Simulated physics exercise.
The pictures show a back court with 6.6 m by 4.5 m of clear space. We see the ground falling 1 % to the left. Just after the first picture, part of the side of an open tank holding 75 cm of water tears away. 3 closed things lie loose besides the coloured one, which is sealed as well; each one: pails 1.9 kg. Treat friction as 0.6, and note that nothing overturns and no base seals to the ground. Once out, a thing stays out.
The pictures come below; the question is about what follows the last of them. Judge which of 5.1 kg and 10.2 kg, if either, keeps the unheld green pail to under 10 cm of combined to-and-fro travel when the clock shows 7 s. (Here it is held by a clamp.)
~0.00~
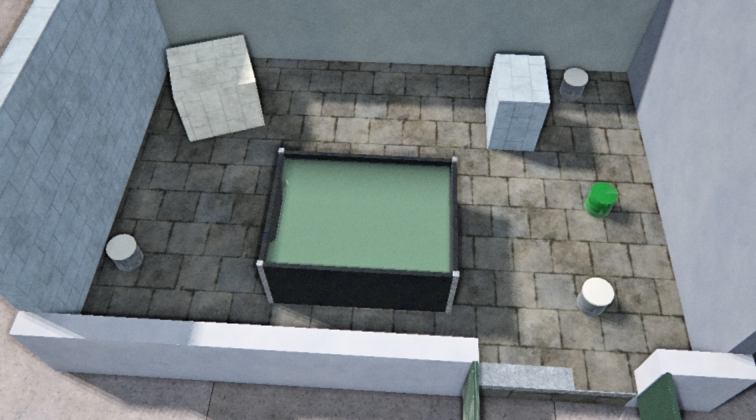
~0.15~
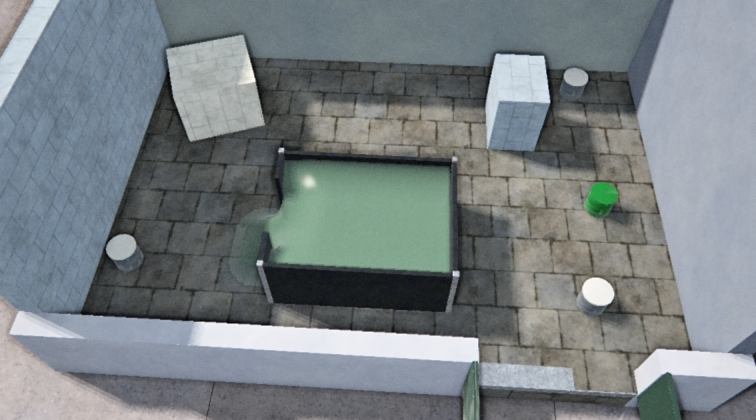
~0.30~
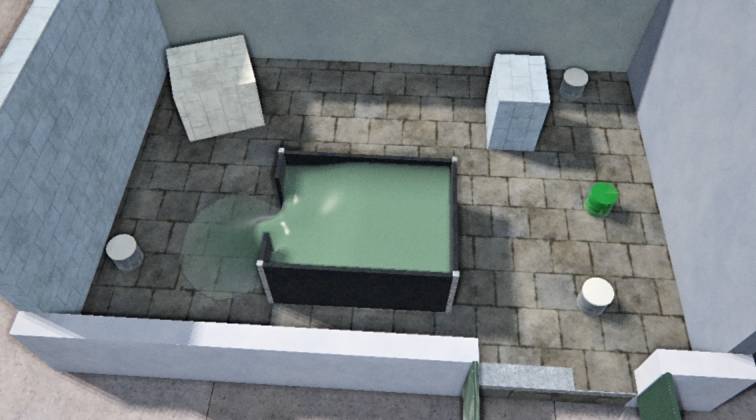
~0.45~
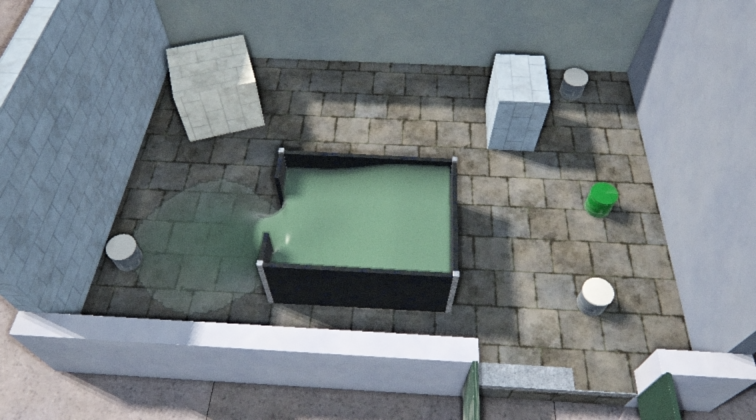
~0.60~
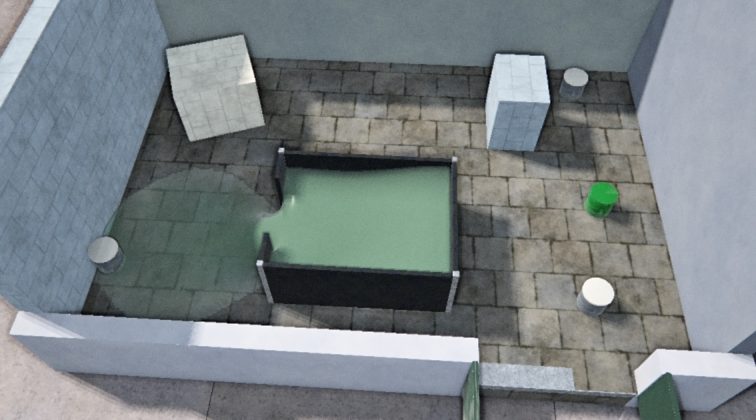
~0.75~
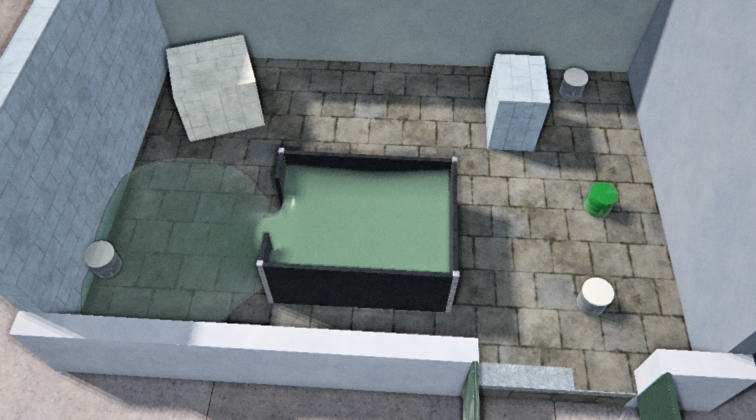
5.1 kg is enough.
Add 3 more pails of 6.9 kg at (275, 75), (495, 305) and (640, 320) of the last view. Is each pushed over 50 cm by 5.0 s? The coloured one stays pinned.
In the given order, I'd say greater, smaller, smaller.
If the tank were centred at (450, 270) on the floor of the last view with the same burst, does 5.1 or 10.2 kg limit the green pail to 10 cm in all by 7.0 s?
In that case, simply put, the lighter one does it.
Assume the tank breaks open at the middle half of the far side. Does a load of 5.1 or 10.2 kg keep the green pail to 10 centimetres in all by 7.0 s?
Well, in that case only the heavy one does.
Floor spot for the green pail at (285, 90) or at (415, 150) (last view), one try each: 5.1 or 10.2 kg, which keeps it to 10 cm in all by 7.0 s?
Heavy one only, then heavy one only.
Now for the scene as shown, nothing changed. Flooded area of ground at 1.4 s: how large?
Around 8.5 m2 of it.
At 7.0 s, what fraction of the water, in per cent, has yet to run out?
Roughly 98 percent.
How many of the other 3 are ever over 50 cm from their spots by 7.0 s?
3 in all.
After 1.4 s the green pail would be 0 cm from its start with 5.1 kg and 0 cm from its start with 10.2 kg; 0 cm of water round it then.
After 3.1 s the green pail would be 0 cm from its start with 5.1 kg and 0 cm from its start with 10.2 kg; 0 cm of water round it then.
After 4.9 s the green pail would be 0 cm from its start with 5.1 kg and 0 cm from its start with 10.2 kg; 0 cm of water round it then.
After 7.0 s the green pail would be 0 cm from its start with 5.1 kg and 0 cm from its start with 10.2 kg; 4 cm of water round it then.
